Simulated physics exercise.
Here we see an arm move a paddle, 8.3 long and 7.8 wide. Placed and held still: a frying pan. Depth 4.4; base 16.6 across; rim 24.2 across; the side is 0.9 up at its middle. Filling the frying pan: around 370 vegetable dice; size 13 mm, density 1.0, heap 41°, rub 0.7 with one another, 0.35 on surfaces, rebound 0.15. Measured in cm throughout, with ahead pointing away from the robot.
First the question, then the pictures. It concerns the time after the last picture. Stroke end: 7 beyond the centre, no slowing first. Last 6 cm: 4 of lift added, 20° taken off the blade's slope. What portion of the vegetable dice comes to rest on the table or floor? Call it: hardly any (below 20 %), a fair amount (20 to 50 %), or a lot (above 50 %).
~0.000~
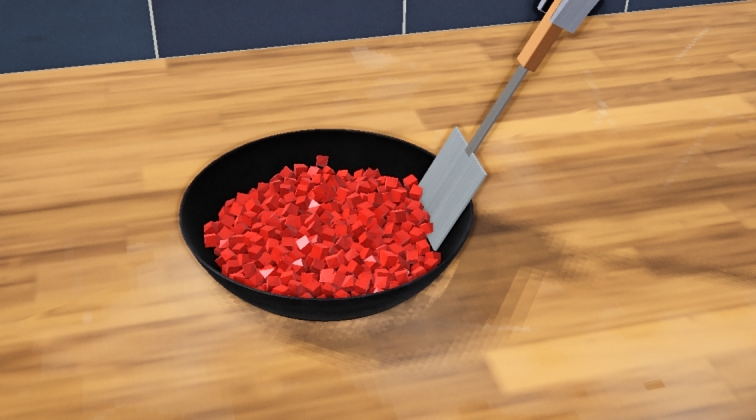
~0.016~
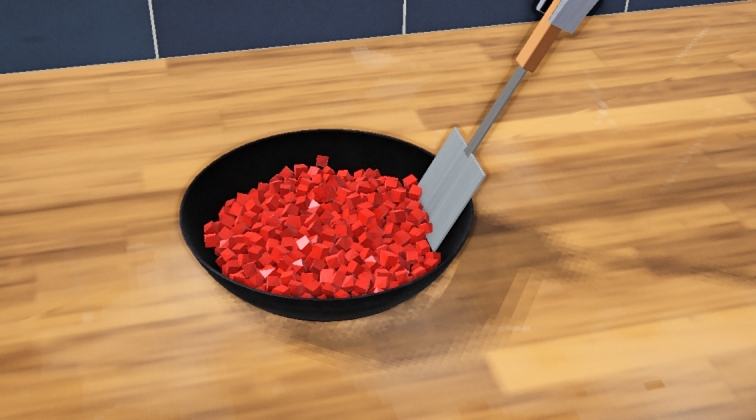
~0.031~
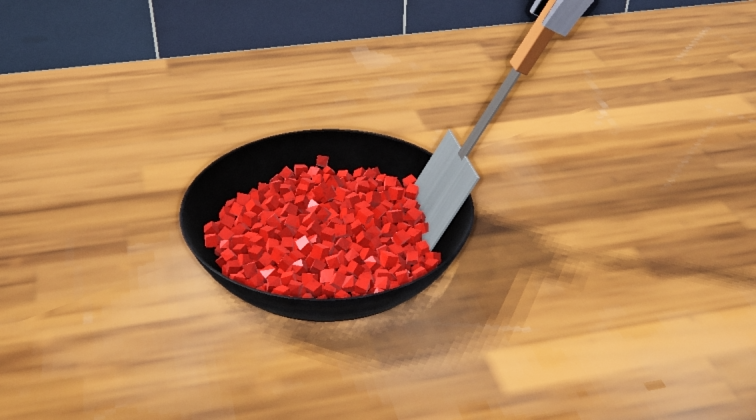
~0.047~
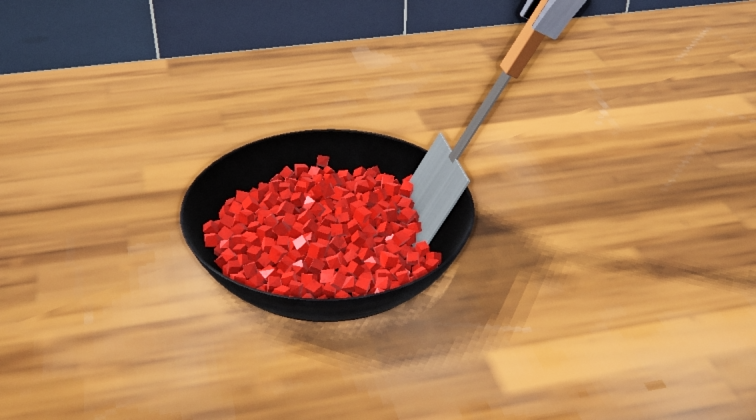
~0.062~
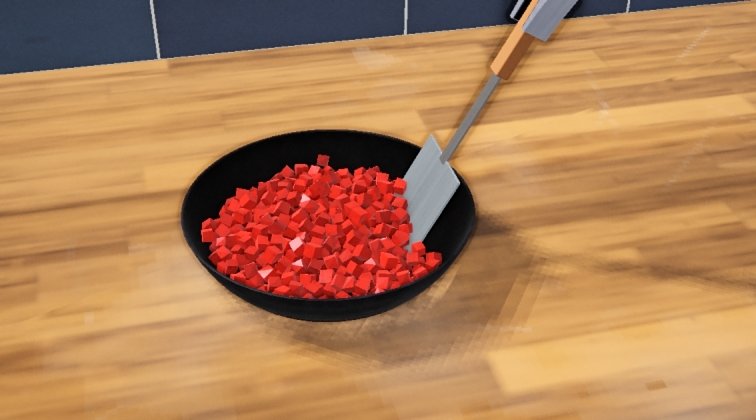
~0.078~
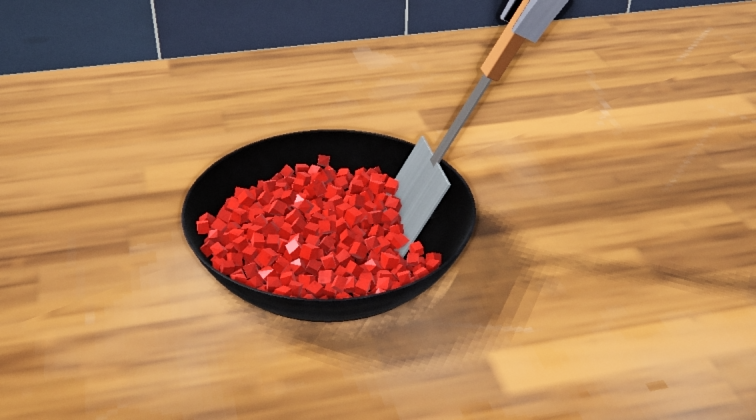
Hardly any.
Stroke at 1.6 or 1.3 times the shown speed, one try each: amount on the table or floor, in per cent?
Around 25 per cent, then around 20 per cent, would end on the table or floor.
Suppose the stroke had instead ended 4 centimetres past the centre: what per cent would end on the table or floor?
0 %, roughly.
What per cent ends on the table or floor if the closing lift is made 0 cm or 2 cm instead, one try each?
Result: Approx. 10 % and 15 %, one try each.
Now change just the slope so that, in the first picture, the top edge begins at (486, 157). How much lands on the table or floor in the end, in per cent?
Near 10 in a hundred.
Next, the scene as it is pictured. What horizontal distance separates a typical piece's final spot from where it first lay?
Some 5 cm.
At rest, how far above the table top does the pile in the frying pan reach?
7.5 cm.
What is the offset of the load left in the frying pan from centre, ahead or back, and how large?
Offset forward: Around 4.5 cm.
After 0.16 s, sloping 61°, highest piece 6 above the table; 370 in the frying pan.
After 0.23 s, sloping 52°, highest piece 7 above the table; 360 in the frying pan, 10 on the blade or in flight.
After 0.47 s, sloping 41°, highest piece 7 above the table; 328 in the frying pan, 39 on the table or floor, 3 on the blade or in flight.
After 1.52 s, sloping 41°, highest piece 7 above the table; 327 in the frying pan, 43 on the table or floor.
At rest, 327 in the frying pan, 43 on the table or floor. That is 12 % on the table or floor.
